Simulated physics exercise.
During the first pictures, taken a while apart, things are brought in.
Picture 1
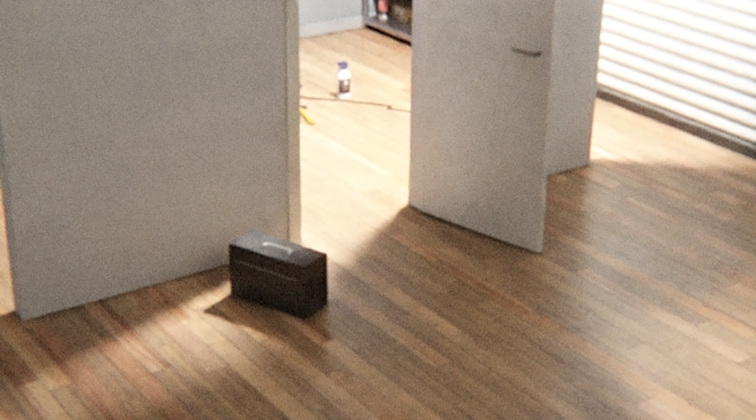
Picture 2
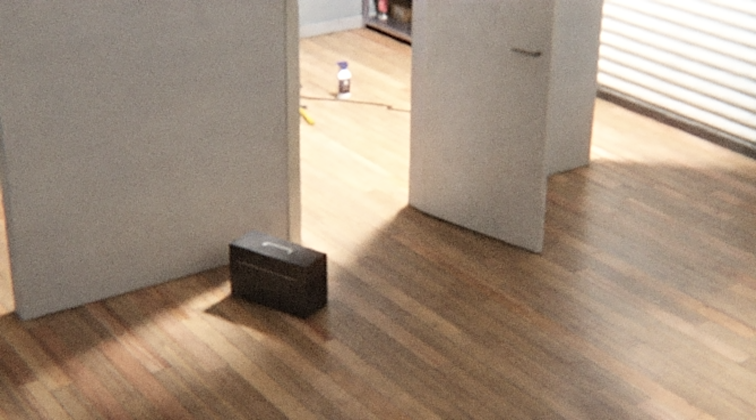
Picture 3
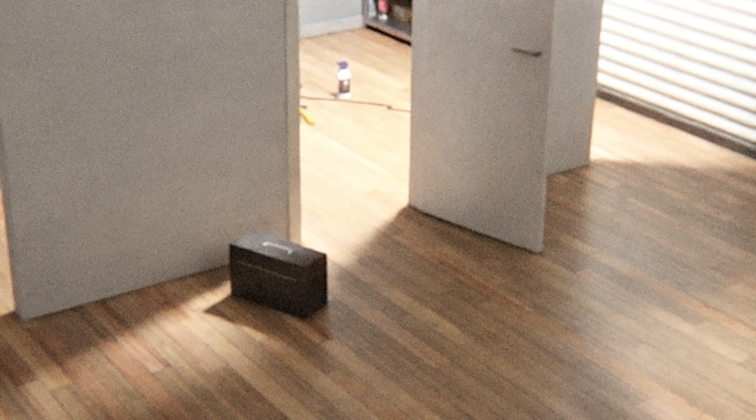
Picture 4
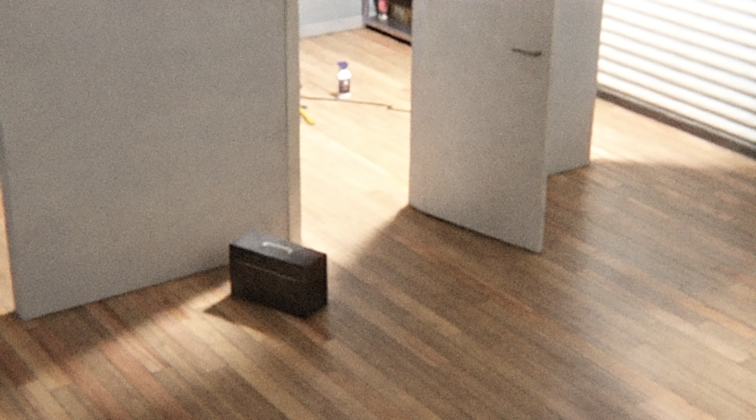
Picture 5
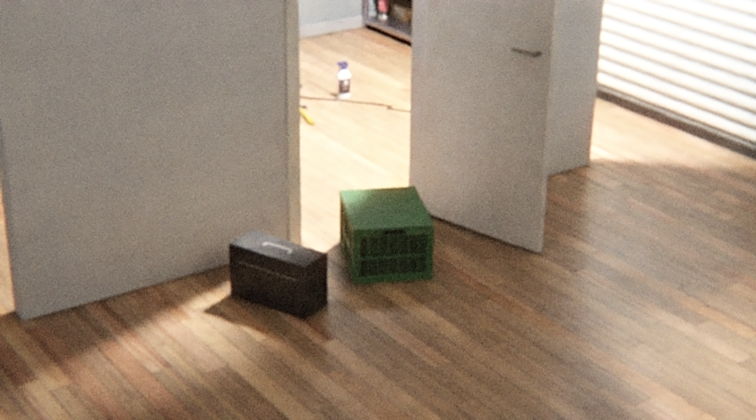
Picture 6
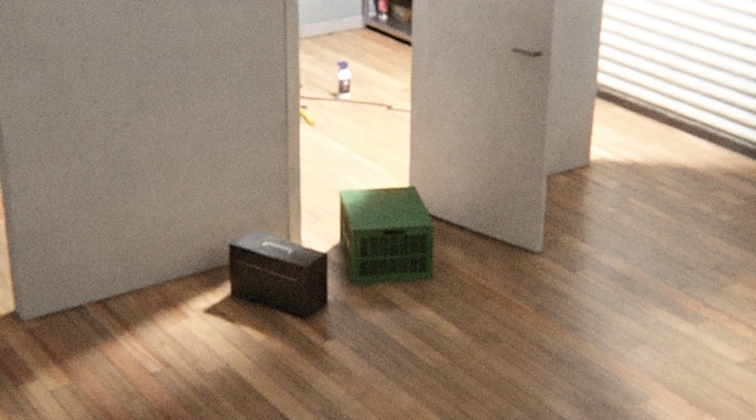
Green chest appearing on the wooden floor beside a black toolbox, near a wide-open door that stays still in a sunlit room.
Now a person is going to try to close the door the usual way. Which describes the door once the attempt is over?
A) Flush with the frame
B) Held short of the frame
Option B: Held short of the frame.
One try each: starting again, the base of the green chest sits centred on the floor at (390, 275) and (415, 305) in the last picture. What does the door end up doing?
First, it gets caught partway; second, it swings home.
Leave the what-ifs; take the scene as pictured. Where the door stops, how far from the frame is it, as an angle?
The door ends up some 55° open.
Then, 0.60 s later than the last frame, door 96° open.
Then, 1.00 s later than the last frame, door 85° open.
Then, 1.40 s later than the last frame, door 72° open.
Then, 1.70 s later than the last frame, door 61° open.
When it is over, door 57° open; both as before. End places, in pixels of the last picture, green chest near (384, 234).
